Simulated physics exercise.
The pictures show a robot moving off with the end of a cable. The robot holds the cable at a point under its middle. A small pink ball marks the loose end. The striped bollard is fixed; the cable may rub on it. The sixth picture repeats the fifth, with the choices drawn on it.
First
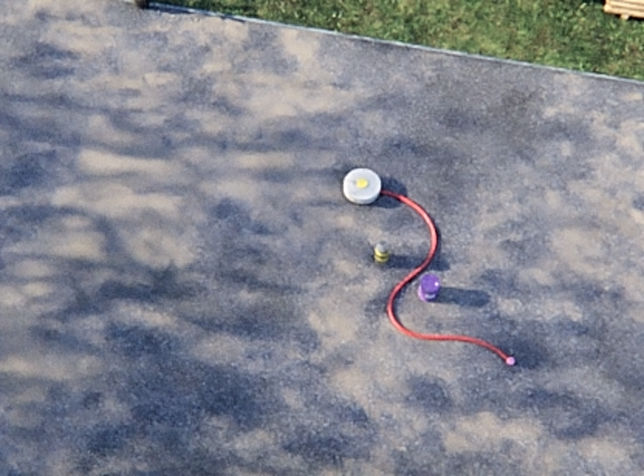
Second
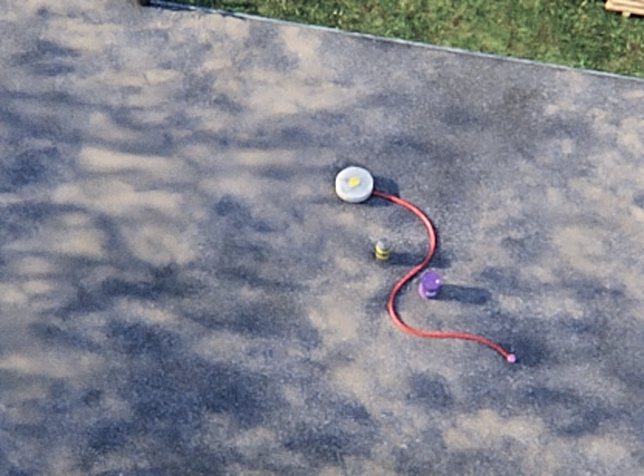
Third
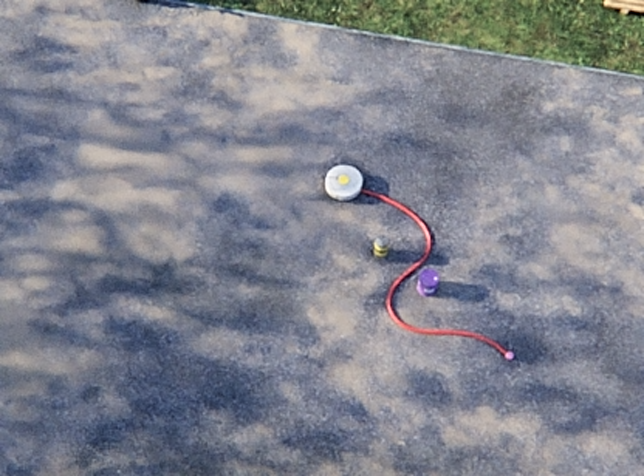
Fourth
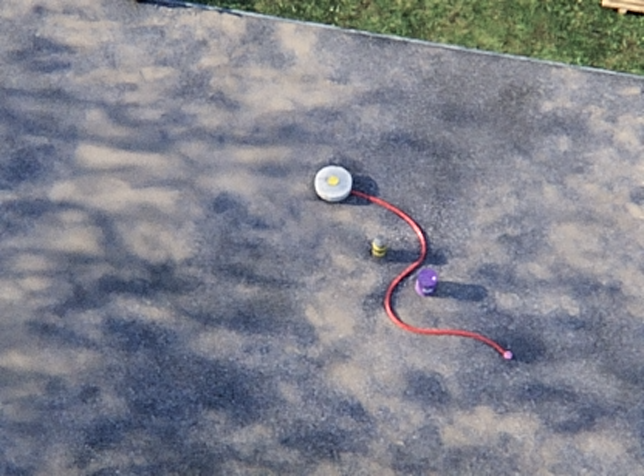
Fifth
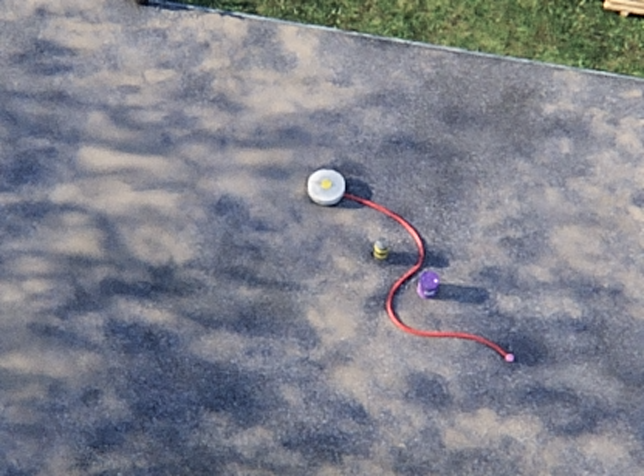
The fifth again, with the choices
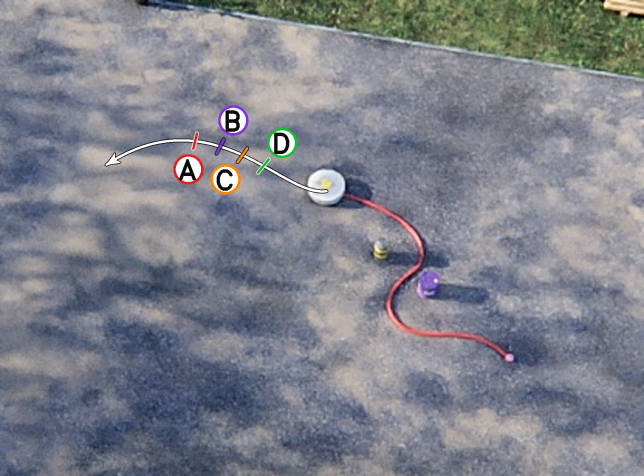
A round white robot moves slowly left across the pavement, pulling one end of a red cable.
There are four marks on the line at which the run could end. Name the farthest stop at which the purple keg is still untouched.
D.
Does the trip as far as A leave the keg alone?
No.
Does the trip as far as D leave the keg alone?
Yes.
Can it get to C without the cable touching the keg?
No.
On the marked copy, A at (195, 141); B at (220, 147); C at (242, 155); D at (263, 166); the route from (326, 191) via (218, 146) to (106, 165).
With D. Early on, robot (302, 183), middle of the cable (400, 283), free end (510, 358).
Further on, robot (280, 172), middle of the cable (390, 277), free end (510, 358).
At the end, robot (263, 162), middle of the cable (390, 258), free end (510, 358); only the bollard has been touched, if anything.
As for the rest, A brings the cable against the keg; B brings the cable against the keg; C brings the cable against the keg.
